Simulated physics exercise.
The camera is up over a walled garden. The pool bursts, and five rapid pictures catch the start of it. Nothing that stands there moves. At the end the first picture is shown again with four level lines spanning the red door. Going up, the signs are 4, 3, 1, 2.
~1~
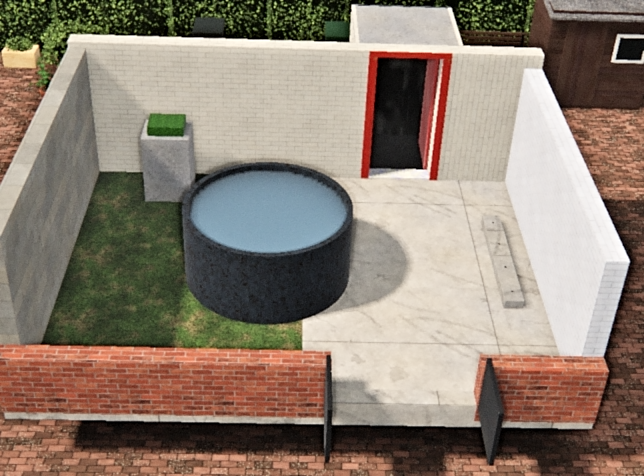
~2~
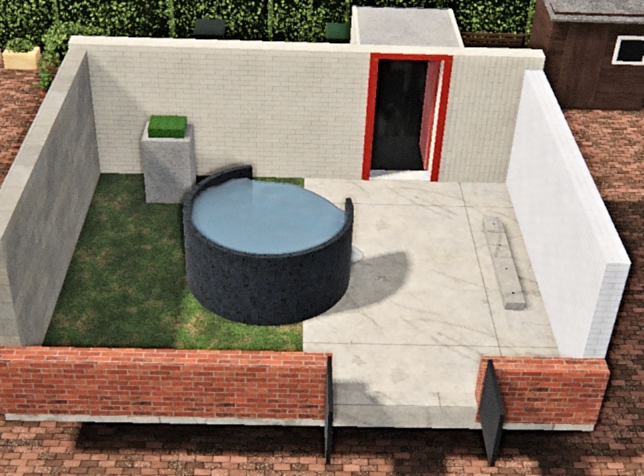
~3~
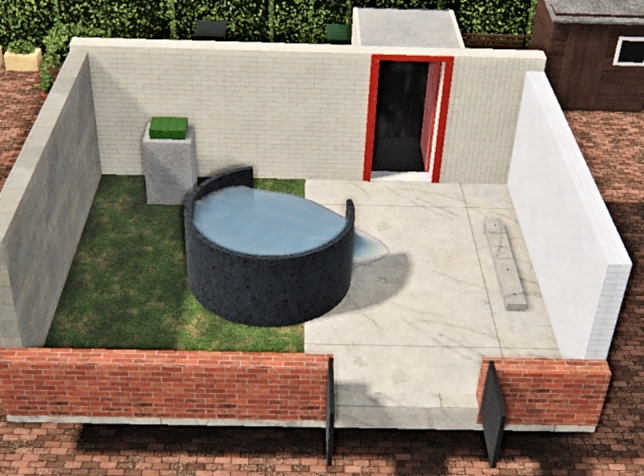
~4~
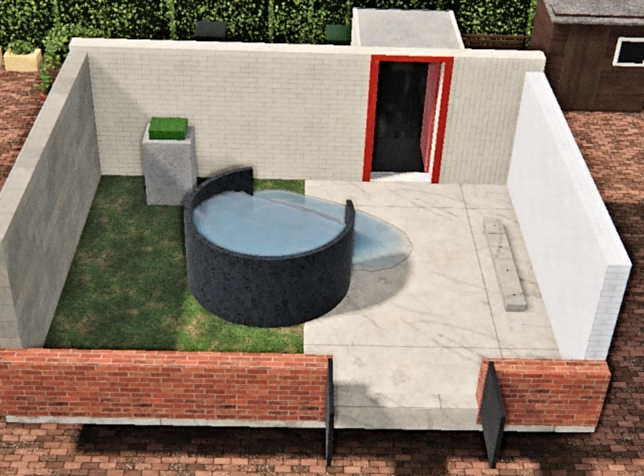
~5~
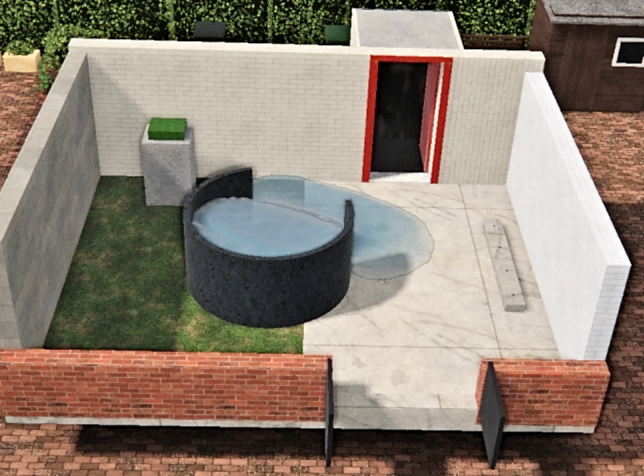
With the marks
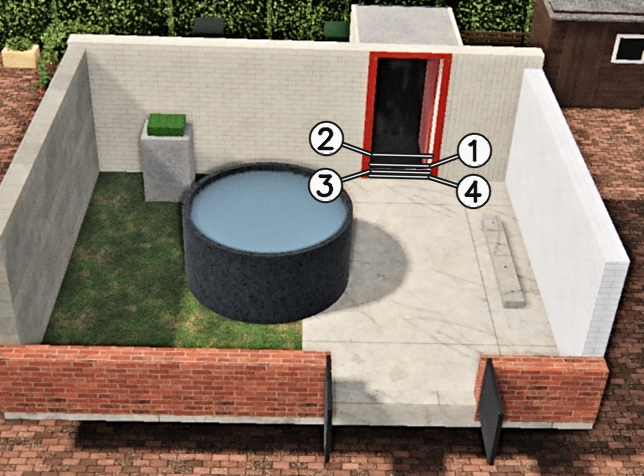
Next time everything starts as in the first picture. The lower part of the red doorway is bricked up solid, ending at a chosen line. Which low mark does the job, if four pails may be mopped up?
2 is the one.
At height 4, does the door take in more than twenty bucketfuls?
Yes, clearly.
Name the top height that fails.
Here it is height 1.
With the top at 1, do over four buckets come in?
Yes, it does.
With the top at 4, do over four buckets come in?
Yes.
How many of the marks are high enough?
One of them.
On the marked copy, 1 at (400, 165); 2 at (401, 155); 3 at (399, 172); 4 at (399, 176); from the bottom up 4, 3, 1, 2.
With 1, about 9 bucketfuls get in.
With 2, a splash gets over, under a bucket.
With 3, dozens of bucketfuls pour in.
With 4, dozens of bucketfuls pour in.
